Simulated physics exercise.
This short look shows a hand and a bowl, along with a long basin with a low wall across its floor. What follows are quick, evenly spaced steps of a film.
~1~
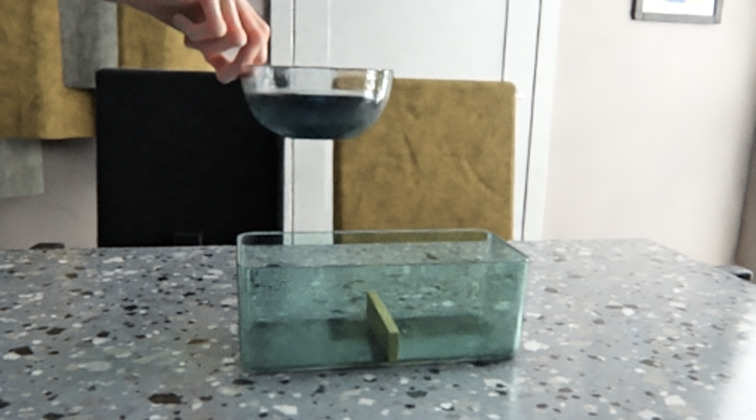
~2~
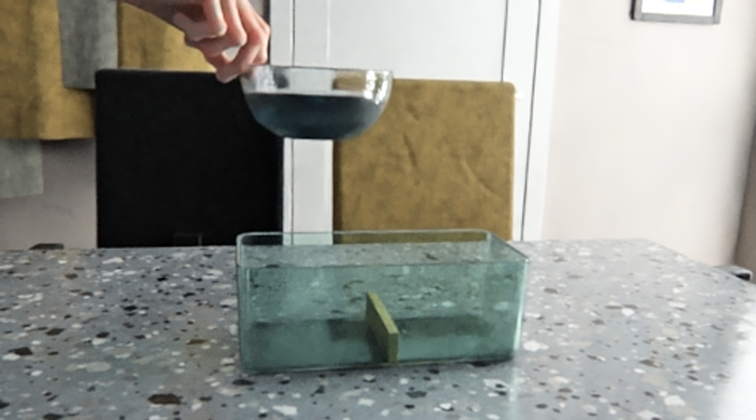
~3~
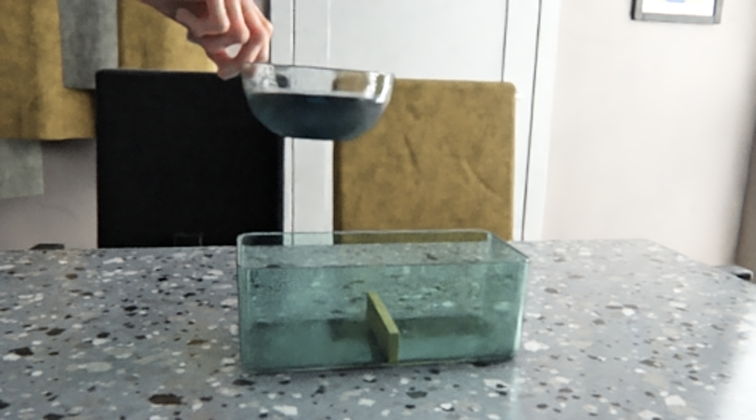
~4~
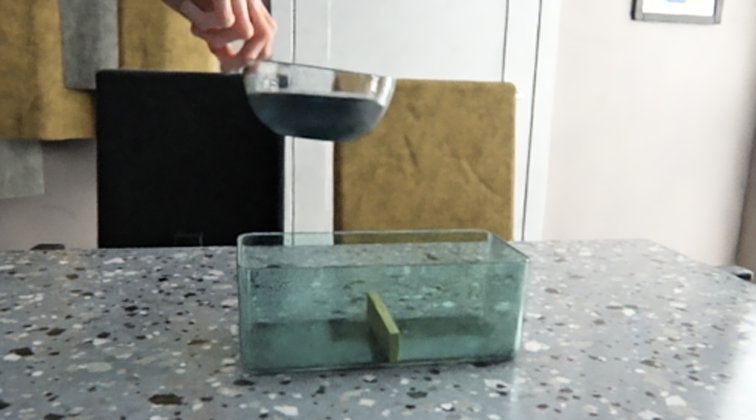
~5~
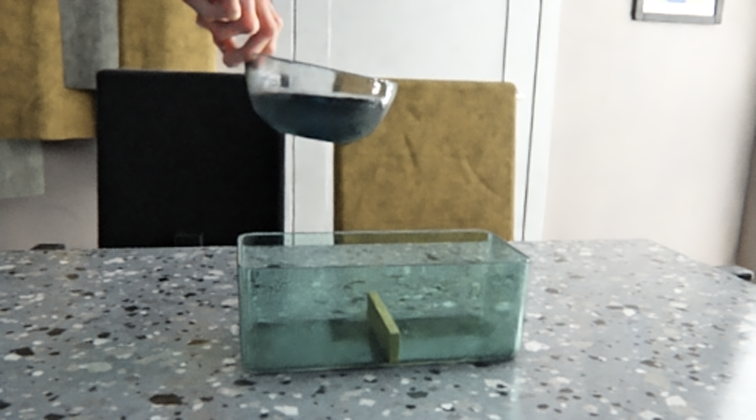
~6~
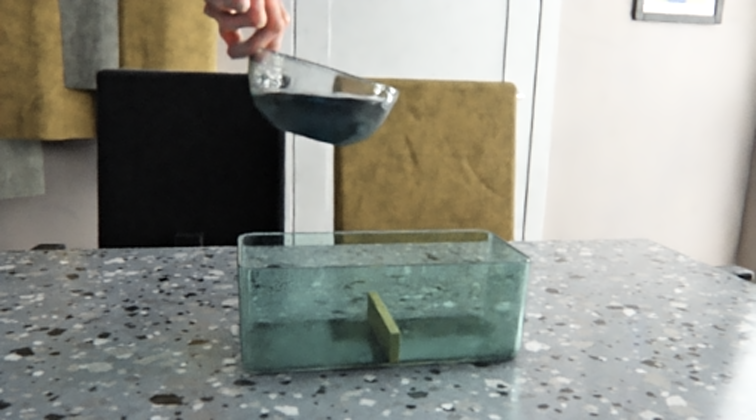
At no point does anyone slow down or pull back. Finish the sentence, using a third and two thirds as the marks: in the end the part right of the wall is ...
More than two thirds of the whole.
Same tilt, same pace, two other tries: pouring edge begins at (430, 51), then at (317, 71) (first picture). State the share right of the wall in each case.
First try: 85 percent; second try: 25 percent.
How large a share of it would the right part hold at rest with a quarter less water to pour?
Roughly 90 %.
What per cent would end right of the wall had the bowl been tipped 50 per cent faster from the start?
It comes to some 75 per cent.
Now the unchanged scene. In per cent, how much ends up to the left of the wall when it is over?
15 % or thereabouts.
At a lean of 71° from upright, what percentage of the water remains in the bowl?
It still holds around 45 per cent there.
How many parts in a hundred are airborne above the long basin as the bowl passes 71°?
Airborne share: Approx. 40 %.
A moment on, the bowl is tipped part way and 45 per cent is still to pour, 0 is left of the wall and 13 right of it.
Next, the bowl is tipped right over and 2 per cent is still to pour, 8 is left of the wall and 79 right of it.
Then the bowl is tipped right over and 0 per cent is still to pour, 13 is left of the wall and 87 right of it.
Later the bowl is tipped right over and 0 per cent is still to pour, 13 is left of the wall and 86 right of it.
Finally, 13 per cent lies left of the wall, 86 right of it and 1 outside.
